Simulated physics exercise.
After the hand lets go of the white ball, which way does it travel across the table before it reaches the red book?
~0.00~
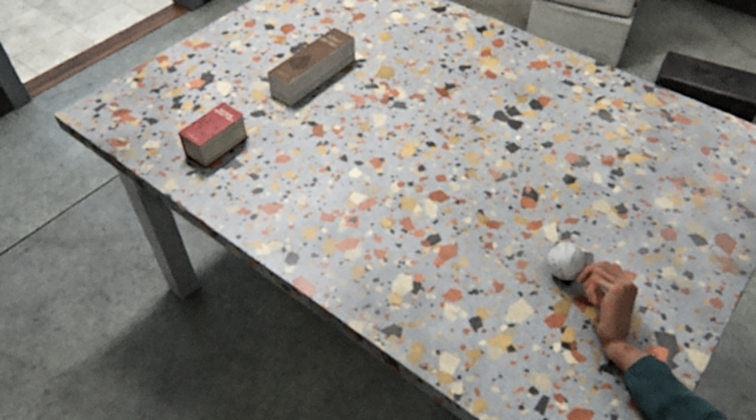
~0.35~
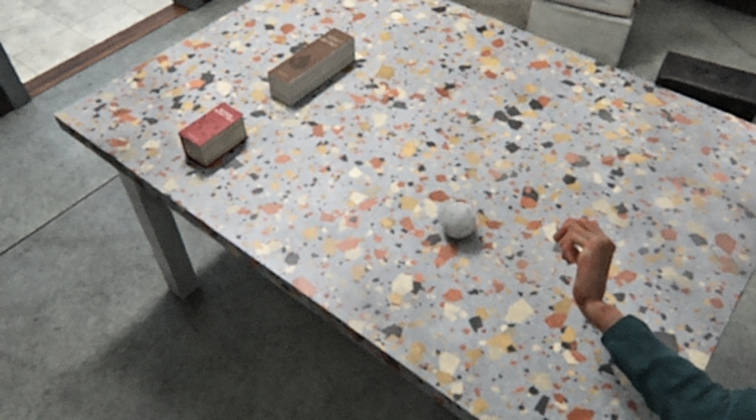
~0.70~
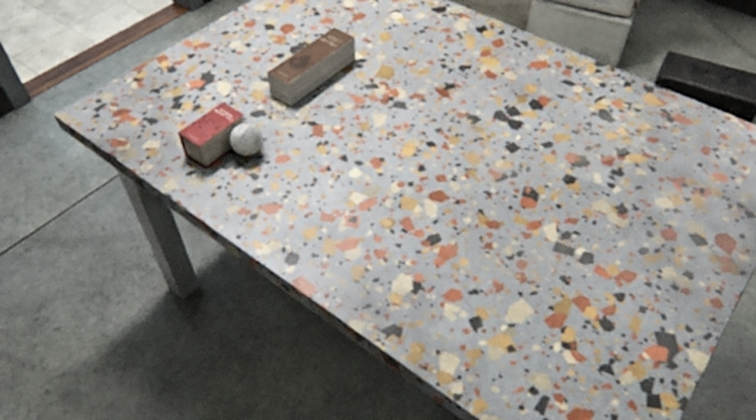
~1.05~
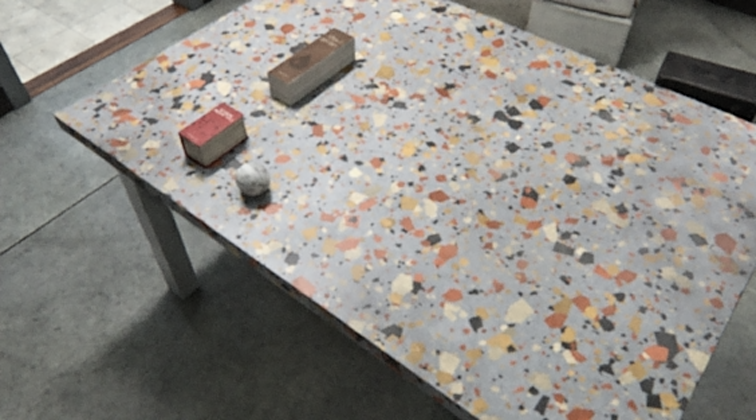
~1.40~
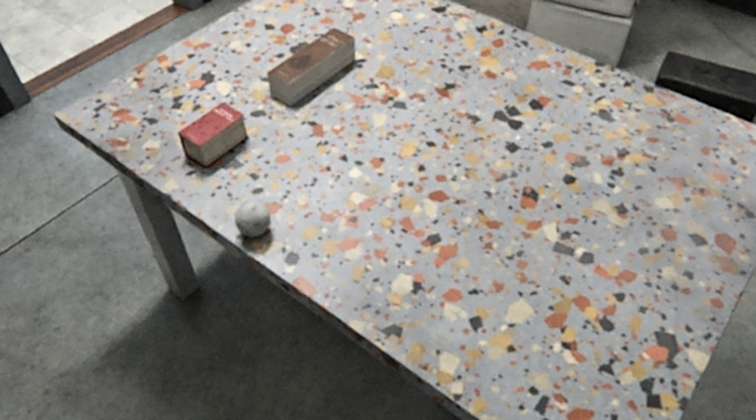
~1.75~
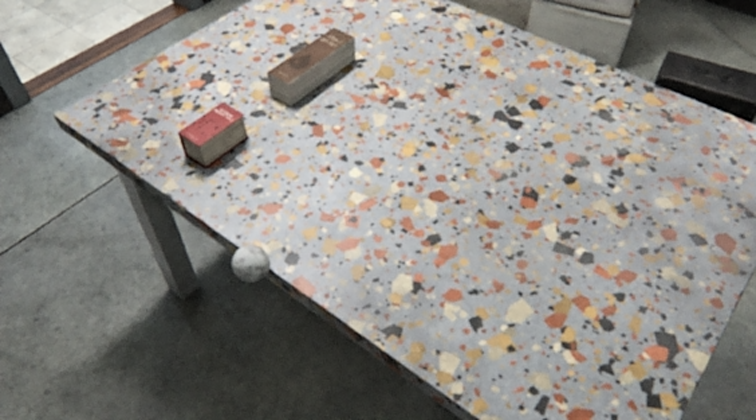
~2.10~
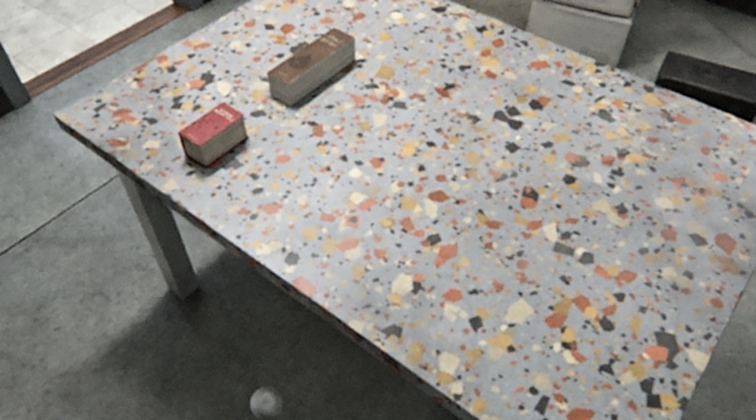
The white ball rolls to the left across the table, away from the hand.
